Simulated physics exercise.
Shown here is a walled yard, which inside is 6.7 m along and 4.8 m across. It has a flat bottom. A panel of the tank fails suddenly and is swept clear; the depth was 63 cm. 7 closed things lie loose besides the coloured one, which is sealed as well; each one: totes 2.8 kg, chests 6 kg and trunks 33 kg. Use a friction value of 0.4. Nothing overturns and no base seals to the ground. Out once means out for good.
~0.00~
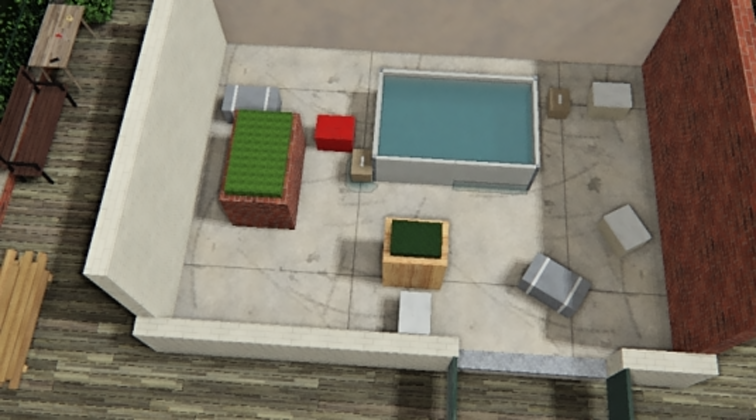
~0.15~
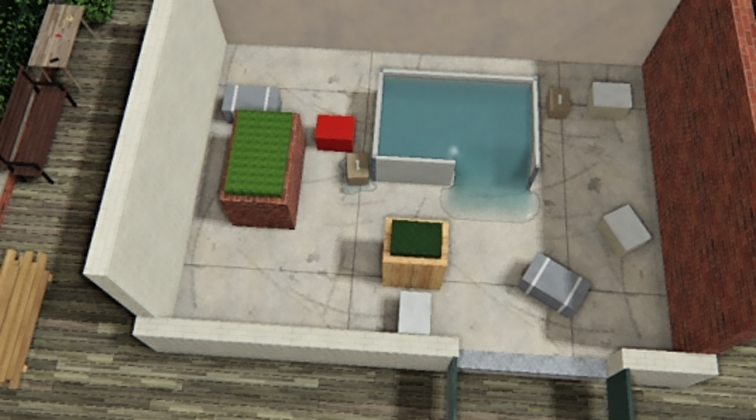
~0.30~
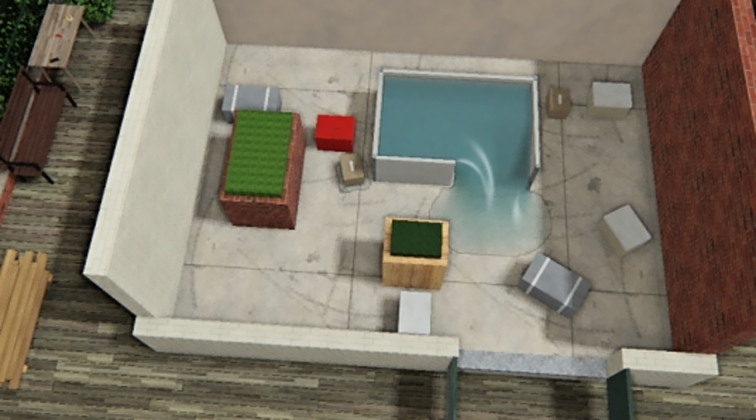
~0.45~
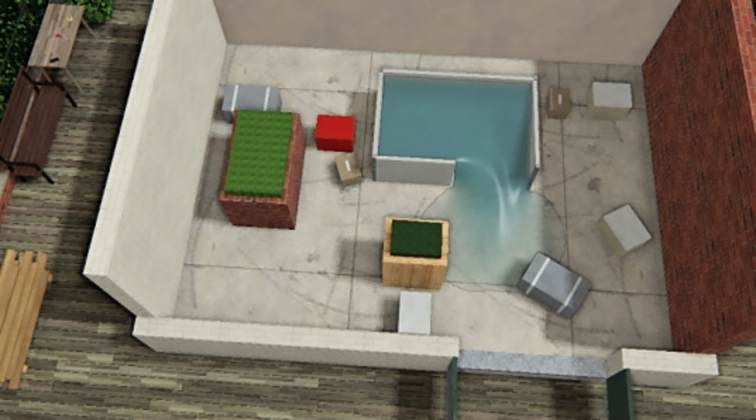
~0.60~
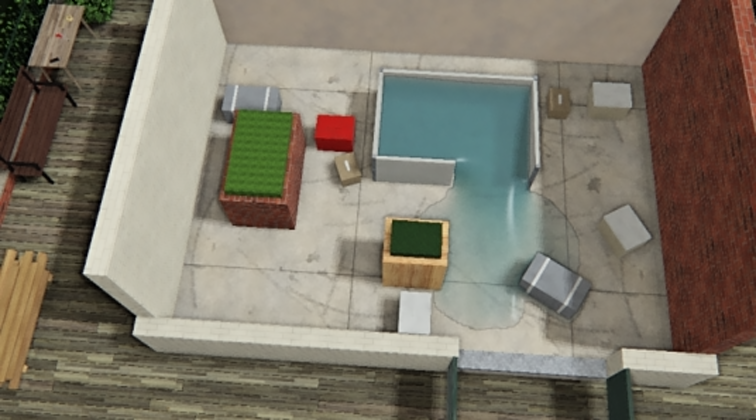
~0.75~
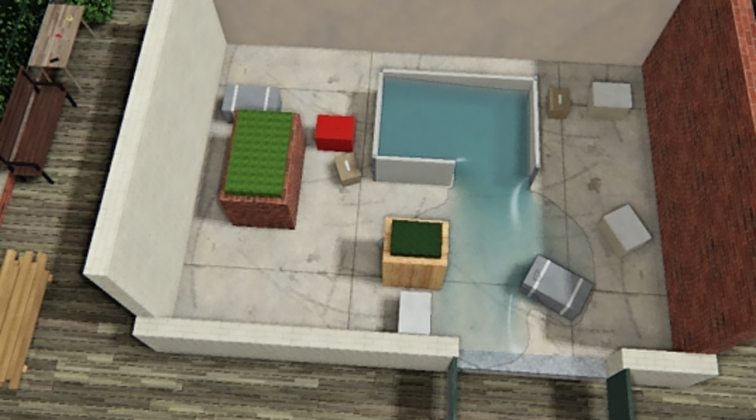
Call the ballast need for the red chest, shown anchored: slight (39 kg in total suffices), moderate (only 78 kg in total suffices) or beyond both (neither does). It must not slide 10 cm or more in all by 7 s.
Slight.
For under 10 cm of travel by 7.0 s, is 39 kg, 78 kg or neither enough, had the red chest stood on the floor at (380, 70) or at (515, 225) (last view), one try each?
First spot: Light mass works; second spot: No mass works.
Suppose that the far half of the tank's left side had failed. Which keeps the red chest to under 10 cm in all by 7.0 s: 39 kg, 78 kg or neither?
So the heavier choice alone.
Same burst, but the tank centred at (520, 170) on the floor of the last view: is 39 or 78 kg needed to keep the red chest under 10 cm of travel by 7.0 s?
In that case the lighter mass suffices.
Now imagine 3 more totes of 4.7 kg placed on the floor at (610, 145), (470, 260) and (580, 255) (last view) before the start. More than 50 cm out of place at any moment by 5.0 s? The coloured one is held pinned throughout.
Order as listed: Inside the limit, outside the limit, outside the limit.
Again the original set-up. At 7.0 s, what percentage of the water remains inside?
Roughly 48 percent.
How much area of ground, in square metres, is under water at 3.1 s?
The covered patch comes to about 17 m2.
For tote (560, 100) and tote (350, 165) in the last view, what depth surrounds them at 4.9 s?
Depths: Near 2 cm, then near 2 cm.
After 1.4 s the red chest would be 0 cm from its start with 39 kg and 0 cm from its start with 78 kg; 0 cm of water round it then.
After 3.1 s the red chest would be 0 cm from its start with 39 kg and 0 cm from its start with 78 kg; 0 cm of water round it then.
After 4.9 s the red chest would be 0 cm from its start with 39 kg and 0 cm from its start with 78 kg; 2 cm of water round it then.
After 7.0 s the red chest would be 0 cm from its start with 39 kg and 0 cm from its start with 78 kg; 2 cm of water round it then.
